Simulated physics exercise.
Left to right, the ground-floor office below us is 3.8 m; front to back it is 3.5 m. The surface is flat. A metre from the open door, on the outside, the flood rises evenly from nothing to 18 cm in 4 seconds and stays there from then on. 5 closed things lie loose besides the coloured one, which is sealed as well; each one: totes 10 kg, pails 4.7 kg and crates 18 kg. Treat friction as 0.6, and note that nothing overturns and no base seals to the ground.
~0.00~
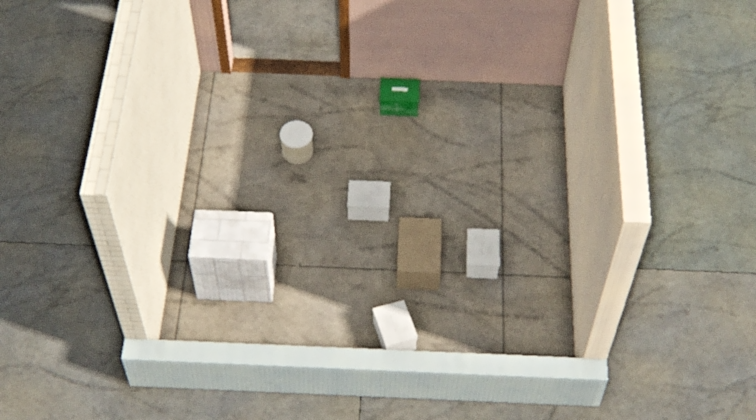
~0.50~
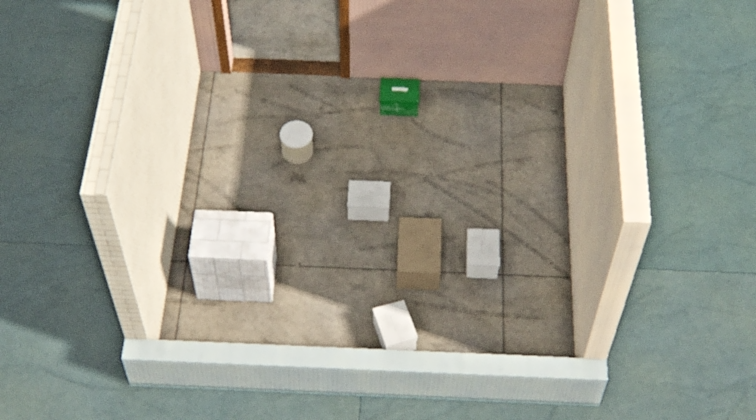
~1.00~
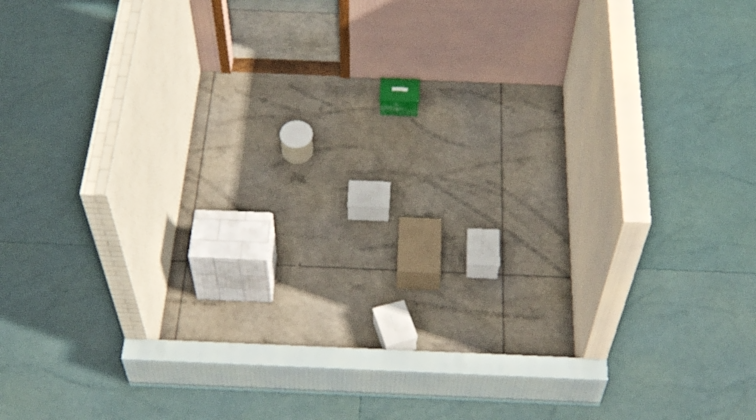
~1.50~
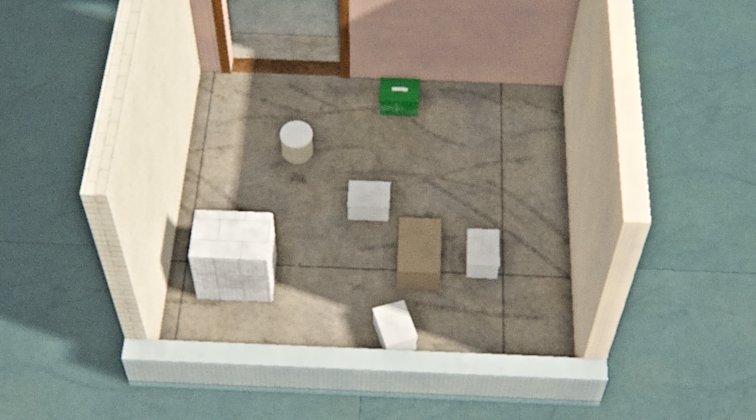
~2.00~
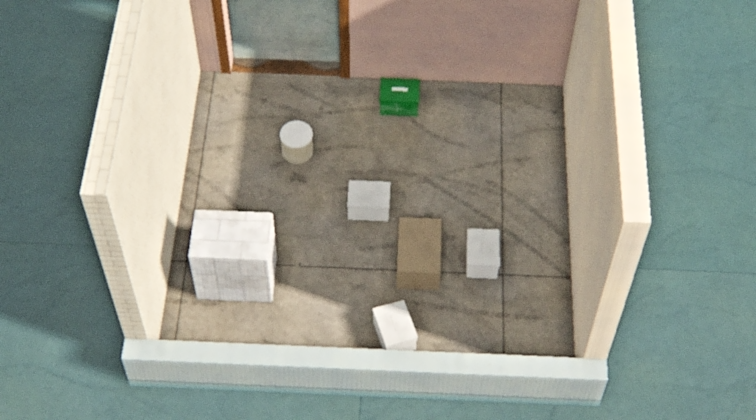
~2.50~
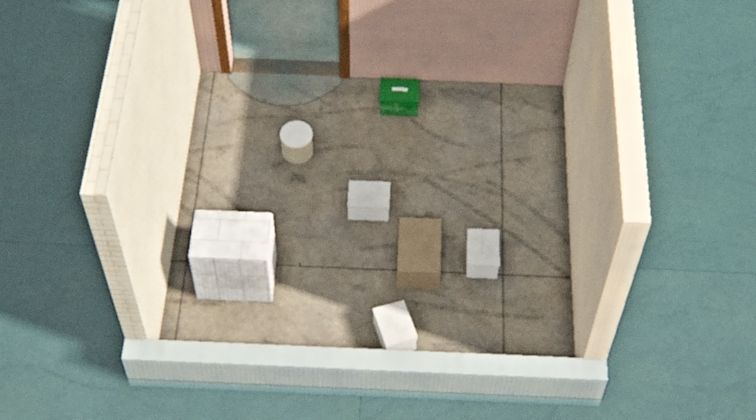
A ground-floor office is seen from high above, with pale walls at the sides, a pinkish back wall and an open doorway at the back left. A green tote sits by the back wall, a white cylinder to its left, and white boxes and a brown one stand nearer. Bluish-green water covers the ground outside, then slips through the doorway, while the objects and camera stay still.
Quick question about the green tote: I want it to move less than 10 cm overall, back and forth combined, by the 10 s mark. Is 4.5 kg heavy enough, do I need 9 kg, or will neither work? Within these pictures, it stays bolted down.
4.5 kg is heavy enough.
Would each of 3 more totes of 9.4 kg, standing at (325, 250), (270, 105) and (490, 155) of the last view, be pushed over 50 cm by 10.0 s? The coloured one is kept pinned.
Taking them in order, the first is beyond the line, the second beyond the line and the third inside the line.
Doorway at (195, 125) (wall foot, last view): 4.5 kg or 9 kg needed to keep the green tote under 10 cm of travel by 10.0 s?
Then no option works.
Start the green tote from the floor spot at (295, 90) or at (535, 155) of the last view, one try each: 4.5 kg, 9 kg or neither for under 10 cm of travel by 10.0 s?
Note, in order: None OK; heavier only OK.
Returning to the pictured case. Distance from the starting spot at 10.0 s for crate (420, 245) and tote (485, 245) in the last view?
One is off by 30 cm, the other by 5 cm, in the order asked.
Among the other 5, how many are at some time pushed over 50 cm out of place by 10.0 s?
The tally stands at 3.
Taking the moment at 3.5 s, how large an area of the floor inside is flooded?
Somewhere about 2.0 m2, give or take.
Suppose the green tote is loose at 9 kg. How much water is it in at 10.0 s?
Close to 2 cm deep.
After 3.5 s the green tote would be 0 cm from its start with 4.5 kg and 0 cm from its start with 9 kg; 0 cm of water round it then.
After 4.5 s the green tote would be 0 cm from its start with 4.5 kg and 0 cm from its start with 9 kg; 0 cm of water round it then.
After 7.0 s the green tote would be 0 cm from its start with 4.5 kg and 0 cm from its start with 9 kg; 1 cm of water round it then.
After 10.0 s the green tote would be 0 cm from its start with 4.5 kg and 0 cm from its start with 9 kg; 2 cm of water round it then.
